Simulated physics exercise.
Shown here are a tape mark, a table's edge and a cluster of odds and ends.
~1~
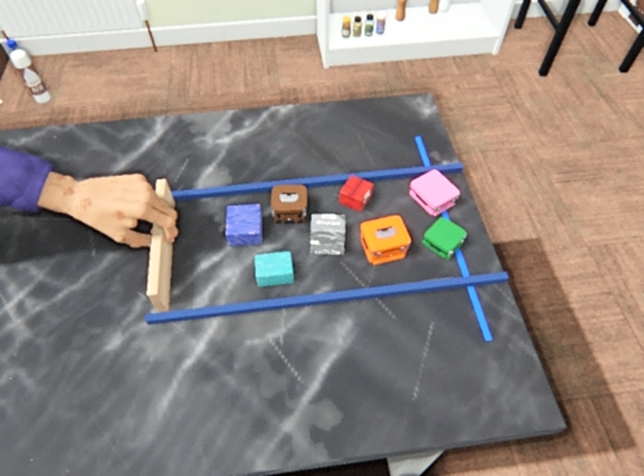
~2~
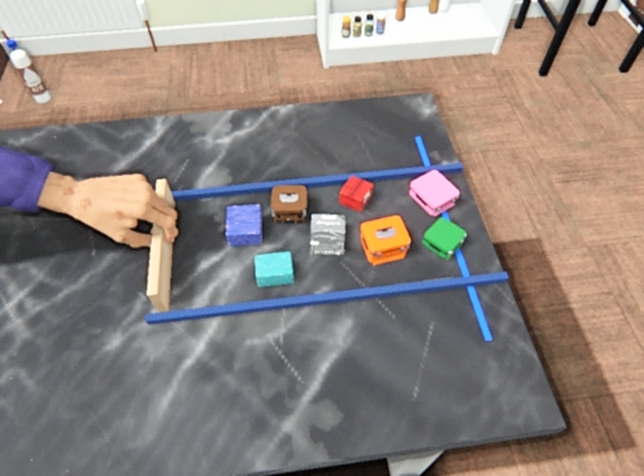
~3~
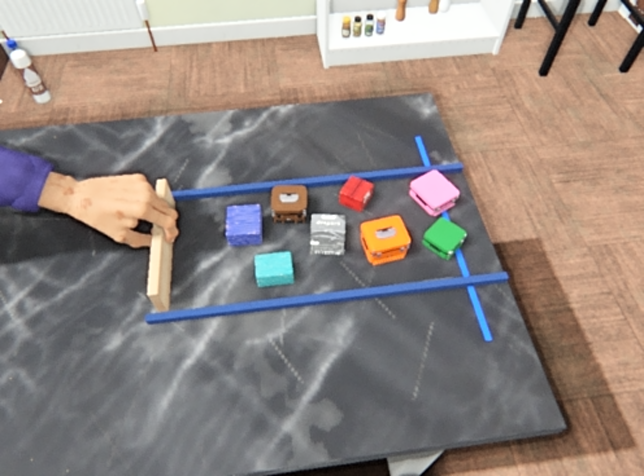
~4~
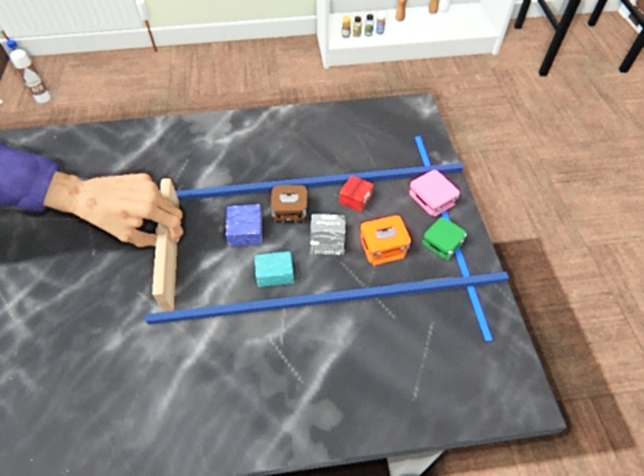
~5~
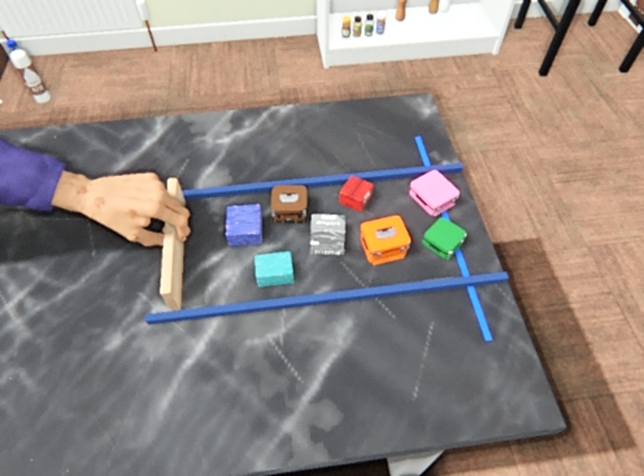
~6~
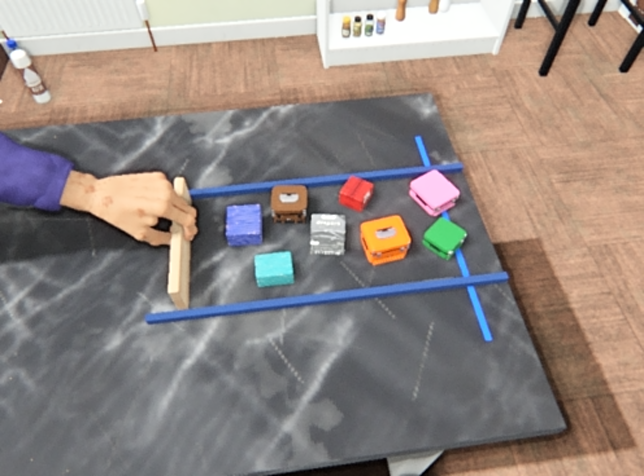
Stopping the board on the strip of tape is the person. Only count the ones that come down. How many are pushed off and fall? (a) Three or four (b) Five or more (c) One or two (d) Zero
b.
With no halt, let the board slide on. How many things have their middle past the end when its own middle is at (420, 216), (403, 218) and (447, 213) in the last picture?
Respectively 3, 2 and 6.
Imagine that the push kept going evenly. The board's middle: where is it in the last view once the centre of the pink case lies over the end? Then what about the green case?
I reckon its middle sits around (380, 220) and then around (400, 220).
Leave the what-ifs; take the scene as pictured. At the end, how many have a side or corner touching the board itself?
Well, it touches 2.
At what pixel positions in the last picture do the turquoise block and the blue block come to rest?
Close to (476, 246); the other close to (458, 197).
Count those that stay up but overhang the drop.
The count is 0.
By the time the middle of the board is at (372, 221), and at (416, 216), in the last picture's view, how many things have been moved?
8, then 8.
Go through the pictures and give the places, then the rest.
Pink case (433, 194); green case (444, 239); orange case (384, 240); board (163, 243); tape (448, 224), in the first picture.
Green case (444, 239); blue block (245, 225), in the second picture.
Orange case (384, 240); red box (356, 194), in the third picture.
Pink case (433, 194); grey box (328, 234), in the fourth picture.
Green case (444, 239); board (174, 242), in the fifth picture.
Pink case (433, 194); green case (444, 239); orange case (384, 240); board (181, 241); tape (448, 224), in the sixth picture.
Soon after, none off yet; pink case at rest near (433, 194); green case at rest near (444, 239); orange case at rest near (387, 240).
By the end, the number that fall off is five or more; fallen, brown case, grey box, red box, orange case, green case and pink case.
